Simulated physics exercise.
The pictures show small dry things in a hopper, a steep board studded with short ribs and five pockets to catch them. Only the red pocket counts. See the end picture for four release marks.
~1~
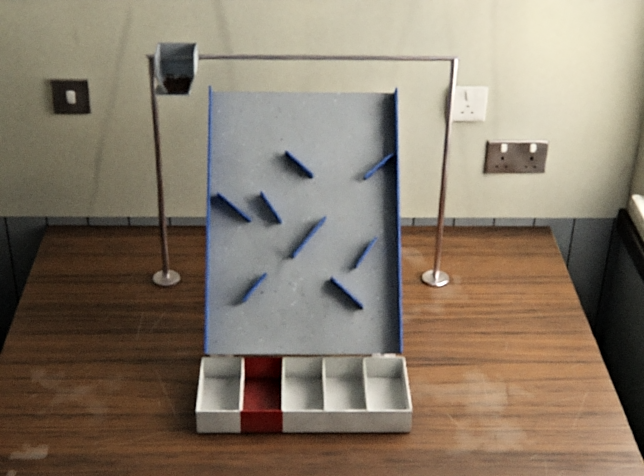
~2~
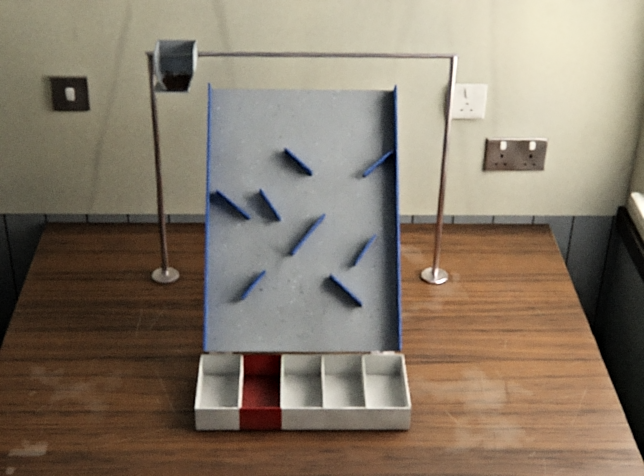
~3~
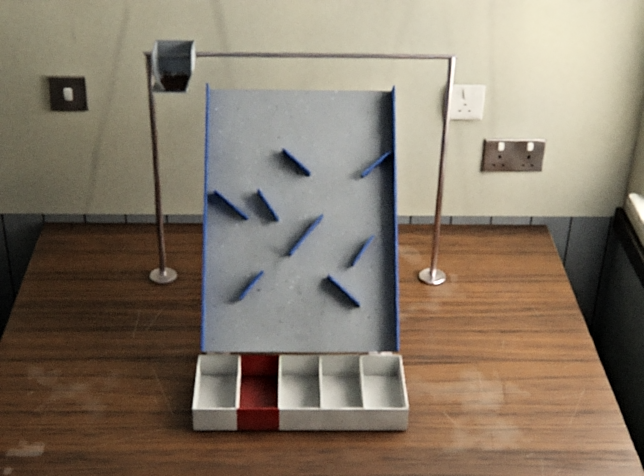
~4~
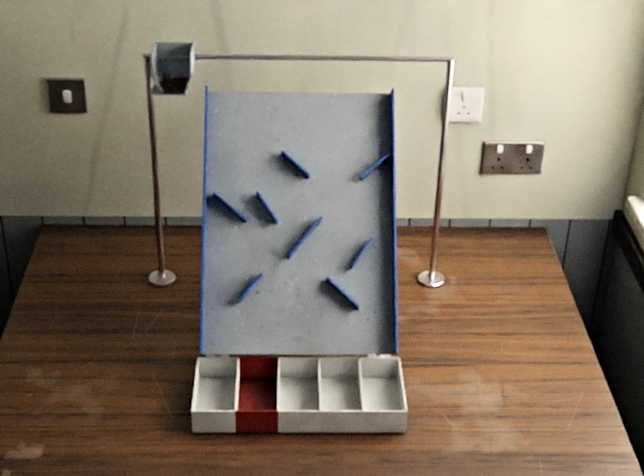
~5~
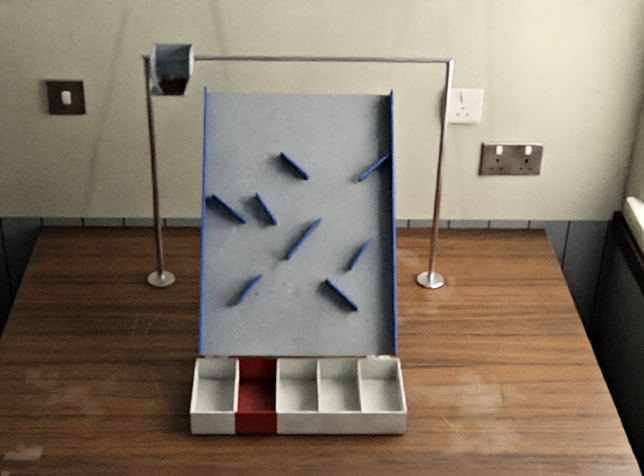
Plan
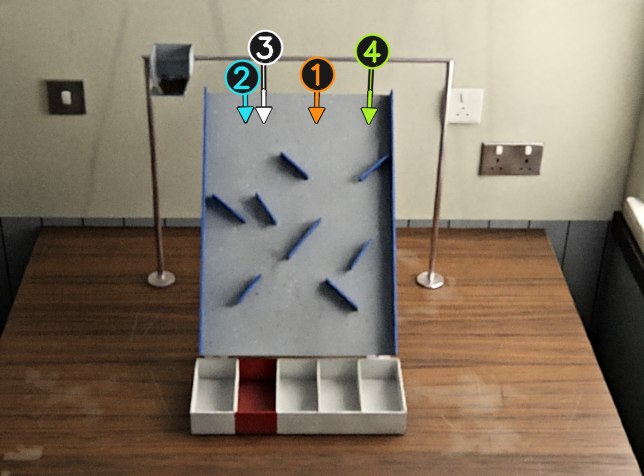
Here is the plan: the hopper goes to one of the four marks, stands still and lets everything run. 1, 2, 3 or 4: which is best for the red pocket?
Choose 3.
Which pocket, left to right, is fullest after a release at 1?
It is the fifth one.
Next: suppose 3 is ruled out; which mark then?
The answer is 2.
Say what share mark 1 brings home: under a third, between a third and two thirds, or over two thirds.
Mark 1 gives under a third.
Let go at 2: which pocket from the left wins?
The third.
On the marked copy, mark 1 meets the board at (316, 117); mark 2 meets the board at (245, 116); mark 3 meets the board at (263, 117); mark 4 meets the board at (368, 118).
With 1, about a tenth in the red pocket, the larger part in other pockets.
With 2, roughly a third in the red pocket, roughly two thirds in other pockets, just a few outside the box.
With 3, roughly two thirds in the red pocket, roughly a third in other pockets, just a few outside the box.
With 4, about a tenth in the red pocket, the larger part in other pockets, about a tenth outside the box.
